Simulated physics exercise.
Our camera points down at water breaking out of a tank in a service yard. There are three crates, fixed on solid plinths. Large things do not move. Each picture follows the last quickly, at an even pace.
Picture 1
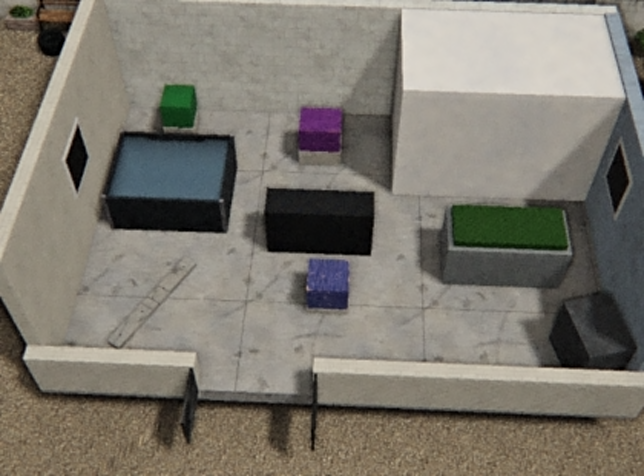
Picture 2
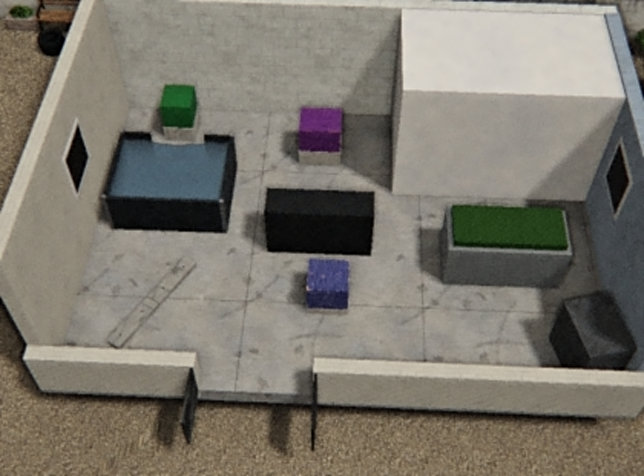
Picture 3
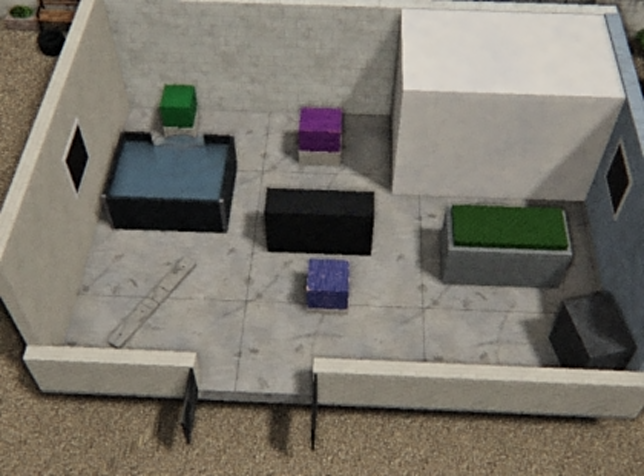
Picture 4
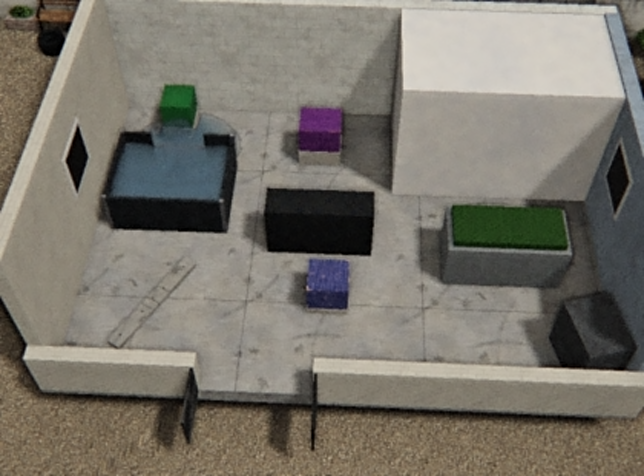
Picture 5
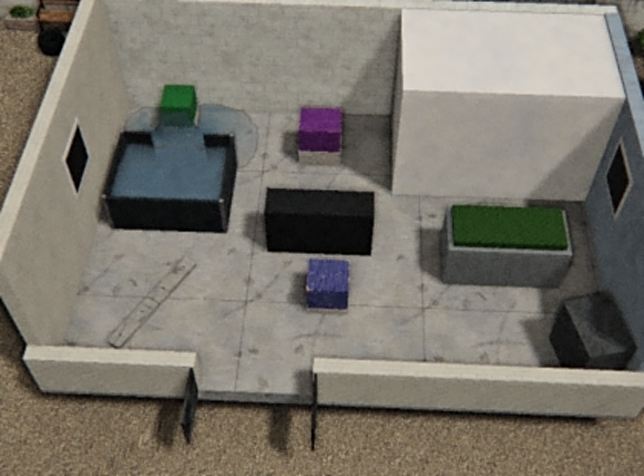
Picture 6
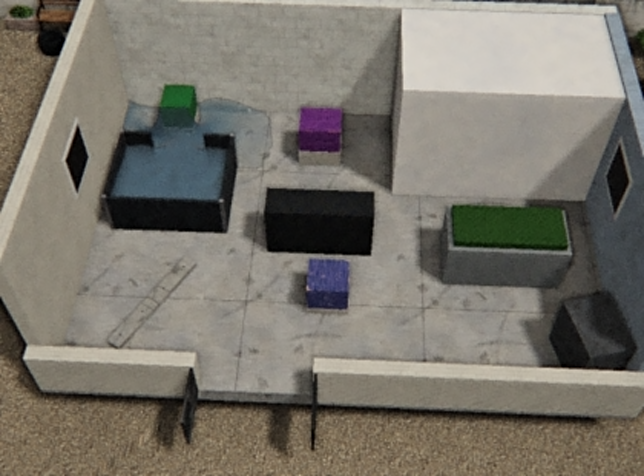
Open tank in a walled yard spilling water through a gap on its far side, the pool spreading right past a green crate.
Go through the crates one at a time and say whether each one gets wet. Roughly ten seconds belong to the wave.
Result: I expect the purple crate to never get touched, I expect the blue crate to never get touched, I expect the green crate to get touched.
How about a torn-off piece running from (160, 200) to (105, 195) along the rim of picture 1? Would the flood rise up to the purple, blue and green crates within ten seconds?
I'd expect the purple crate remains untouched, the blue crate goes wet, and the green crate remains untouched.
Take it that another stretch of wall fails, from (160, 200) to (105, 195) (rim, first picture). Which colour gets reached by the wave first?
First: The blue crate.
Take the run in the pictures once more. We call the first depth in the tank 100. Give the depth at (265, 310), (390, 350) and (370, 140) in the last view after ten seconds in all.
Going in order, roughly 2, 4 and 14 %.
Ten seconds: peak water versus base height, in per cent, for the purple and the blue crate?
60 and 40 per cent, roughly.
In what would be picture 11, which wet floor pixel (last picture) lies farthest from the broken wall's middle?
Farthest reach: About (357, 114).
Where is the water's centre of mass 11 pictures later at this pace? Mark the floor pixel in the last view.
Around pixel (196, 163).
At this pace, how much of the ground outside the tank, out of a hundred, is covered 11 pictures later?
Near 20 in a hundred.
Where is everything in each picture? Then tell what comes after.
The first frame shows still water in the open tank at (171, 169).
In the second frame, the front is at a hidden place, out from the gap on the open tank's far side.
In the third frame, the front is at a hidden place, out from the gap on the open tank's far side.
In the fourth frame, water pours out on the open tank's far side and has run to (210, 118).
In the fifth frame, water pours out on the open tank's far side and has run to (238, 110).
In the sixth frame, water pours out on the open tank's far side and has run to (261, 111).
A moment on, water covers 15 % of the floor; the purple crate water round its plinth, the blue crate not reached, the green crate water round its plinth.
Next, water covers 20 % of the floor; the purple crate water round its plinth, the blue crate not reached, the green crate water round its plinth.
Then, water covers 40 % of the floor; the purple crate water round its plinth, the blue crate not reached, the green crate water round its plinth.
Later, water covers 65 % of the floor; the purple crate water round its plinth, the blue crate water round its plinth, the green crate water round its plinth.
In the end, water covers 85 % of the floor; the purple crate stayed above the water, the blue crate stayed above the water, the green crate was topped.
